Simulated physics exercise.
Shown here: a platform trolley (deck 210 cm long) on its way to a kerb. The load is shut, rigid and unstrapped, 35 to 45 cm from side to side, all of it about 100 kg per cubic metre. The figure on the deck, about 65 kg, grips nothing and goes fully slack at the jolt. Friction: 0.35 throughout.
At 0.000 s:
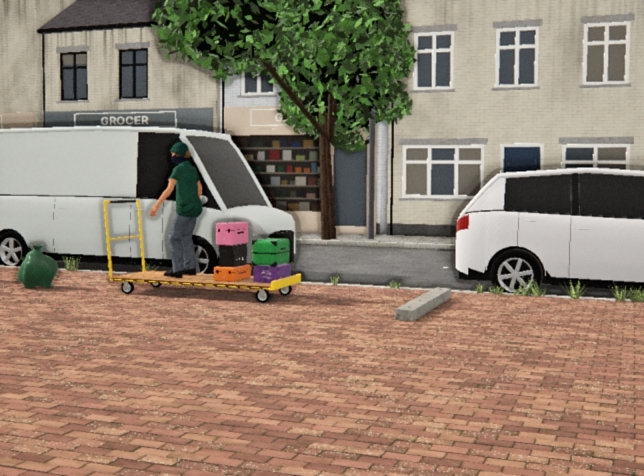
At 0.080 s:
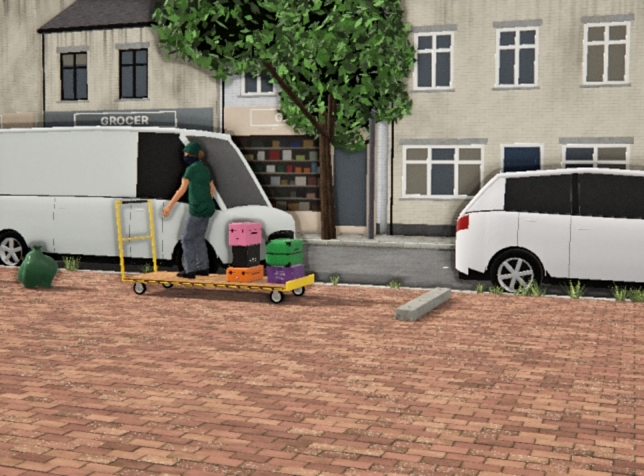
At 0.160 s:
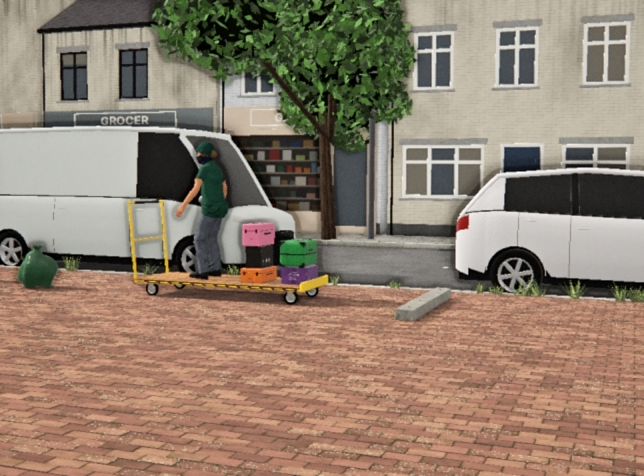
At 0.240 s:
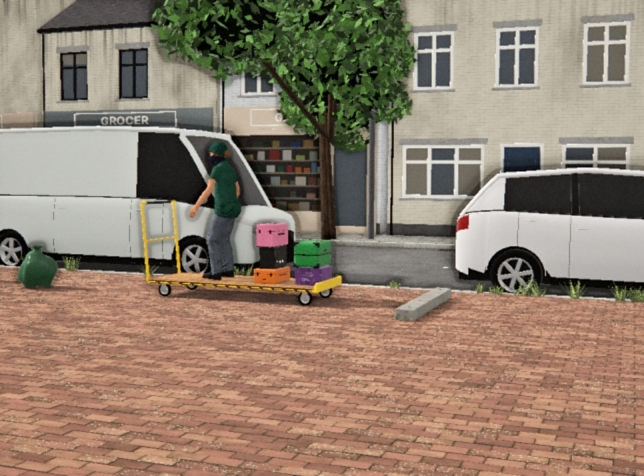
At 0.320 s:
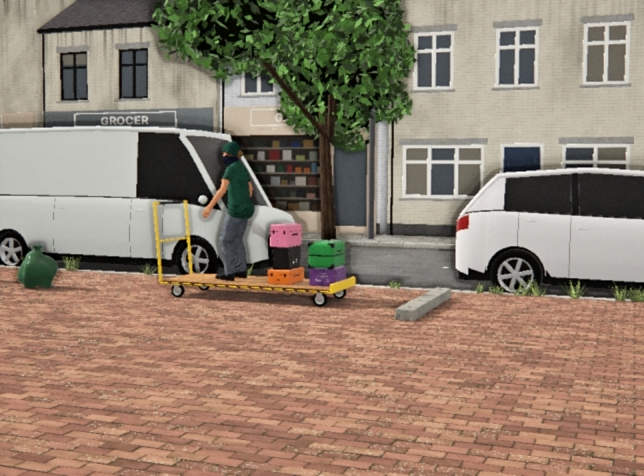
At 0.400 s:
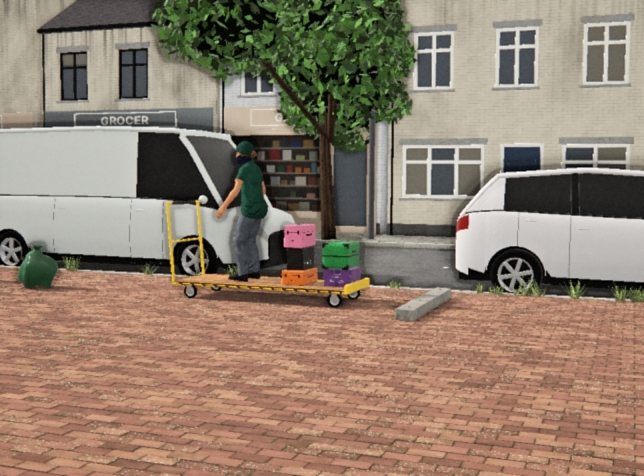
A person in a green top and cap stood on a yellow platform trolley behind stacked pink, black, orange, green and purple cases as it rolled steadily right across the brick paving, past a parked white van.
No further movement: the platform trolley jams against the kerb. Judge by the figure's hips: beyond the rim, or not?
It fails to clear the edge.
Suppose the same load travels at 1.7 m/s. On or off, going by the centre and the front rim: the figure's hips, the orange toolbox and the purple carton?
I'd expect the hips to stay in place, orange to stay in place and purple to stay in place.
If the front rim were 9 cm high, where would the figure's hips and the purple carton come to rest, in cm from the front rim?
With that rim, the hips stay 90 cm behind and purple stays 20 cm behind.
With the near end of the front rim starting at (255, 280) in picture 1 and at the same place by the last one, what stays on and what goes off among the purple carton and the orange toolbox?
Then the purple one is still in place and the orange one is still in place.
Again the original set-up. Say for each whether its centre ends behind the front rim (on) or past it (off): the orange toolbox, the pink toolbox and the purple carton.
Final: Orange secure, pink gone, purple secure.
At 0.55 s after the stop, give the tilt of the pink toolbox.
Roughly 170° off the vertical.
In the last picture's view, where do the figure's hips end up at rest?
(347, 279).
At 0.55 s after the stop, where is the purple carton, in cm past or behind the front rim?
Behind the rim by about 20 cm.
Impact comes at 0.75 s.
After 1.00 s the figure's hips are 70 cm behind the rim, near (364, 231) in the last picture's view.
After 1.30 s the figure's hips are 57 cm behind the rim, near (375, 249) in the last picture's view.
After 1.75 s the figure's hips are 69 cm behind the rim, near (364, 263) in the last picture's view.
Final state at 3.1 s, past the rim, green suitcase and pink toolbox; behind it, black parcel, purple carton, orange toolbox and the figure's hips.
